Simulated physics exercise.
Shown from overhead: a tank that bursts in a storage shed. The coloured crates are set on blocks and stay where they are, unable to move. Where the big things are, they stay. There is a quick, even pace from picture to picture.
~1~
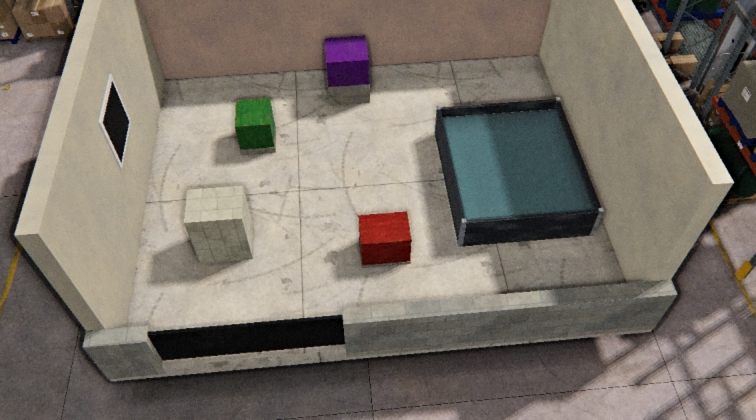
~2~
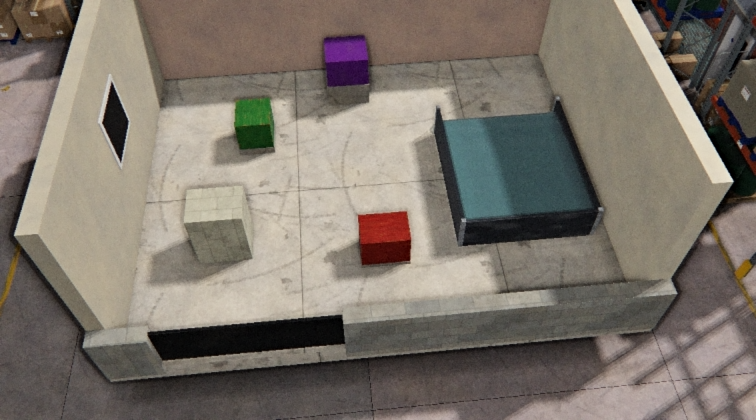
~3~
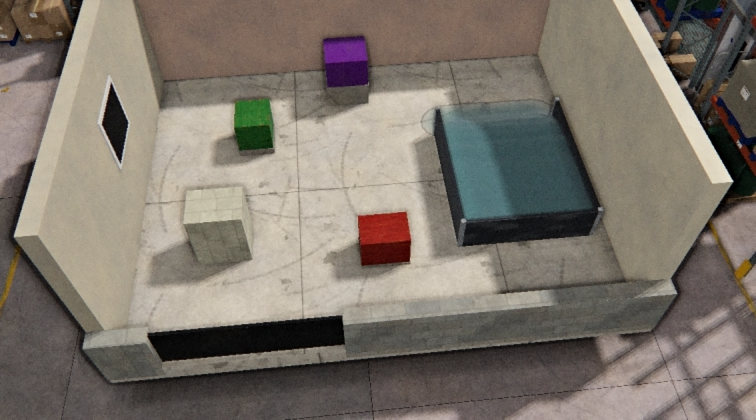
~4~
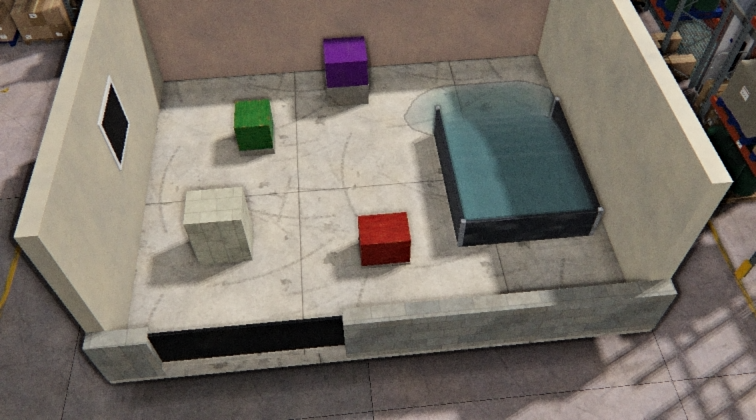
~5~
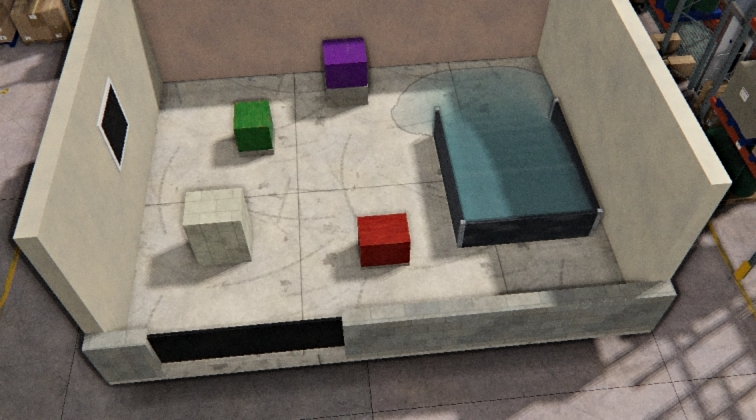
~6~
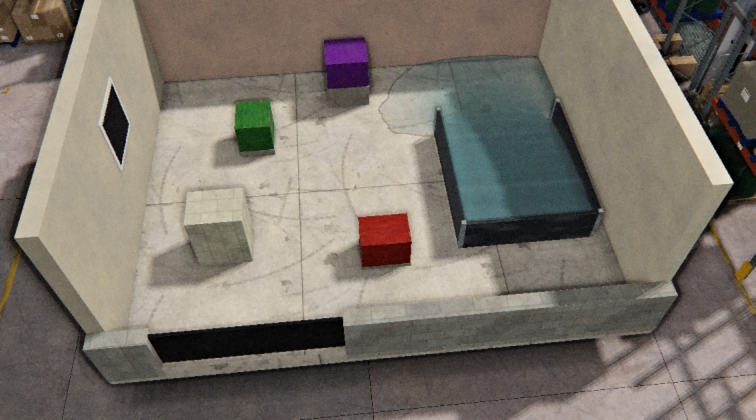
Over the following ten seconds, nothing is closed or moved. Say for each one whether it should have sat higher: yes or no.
Red crate - yes; green crate - no; purple crate - no.
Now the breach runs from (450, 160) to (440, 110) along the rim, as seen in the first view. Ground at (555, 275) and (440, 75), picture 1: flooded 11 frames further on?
The first spot is unreached, the second unreached.
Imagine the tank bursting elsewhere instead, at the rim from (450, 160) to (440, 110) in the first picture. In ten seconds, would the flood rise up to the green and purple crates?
In that case the green one is flooded and the purple one is never flooded.
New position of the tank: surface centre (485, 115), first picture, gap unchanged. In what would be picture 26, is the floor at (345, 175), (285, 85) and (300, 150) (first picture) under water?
First drenched; next drenched; last unwetted.
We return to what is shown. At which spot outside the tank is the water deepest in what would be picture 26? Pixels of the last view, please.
I'd go with (376, 89) as the deepest place.
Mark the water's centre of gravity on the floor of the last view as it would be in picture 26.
I reckon somewhere around (455, 118).
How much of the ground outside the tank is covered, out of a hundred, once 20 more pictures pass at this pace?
Some 45 per cent.
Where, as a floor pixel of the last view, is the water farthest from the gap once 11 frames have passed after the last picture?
I would point to (270, 78).
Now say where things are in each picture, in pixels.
Still water in the tank at (514, 160), in the first picture.
The front is at a hidden place, out from the gap on the tank's far side, in the second picture.
The front is at a hidden place, out from the gap on the tank's far side, in the third picture.
Water pours out on the tank's far side and has run to (543, 89), in the fourth picture.
Water pours out on the tank's far side and has run to (541, 77), in the fifth picture.
Water pours out on the tank's far side and has run to (525, 58), in the sixth picture.
A moment on, water covers 15 % of the floor; the red crate not reached, the green crate not reached, the purple crate water round its plinth.
Next, water covers 20 % of the floor; the red crate not reached, the green crate not reached, the purple crate water round its plinth.
Then, water covers 45 % of the floor; the red crate not reached, the green crate water round its plinth, the purple crate water round its plinth.
Later, water covers 85 % of the floor; the red crate water round its plinth, the green crate water round its plinth, the purple crate water round its plinth.
In the end, water covers 100 % of the floor; the red crate was topped, the green crate stayed above the water, the purple crate stayed above the water.
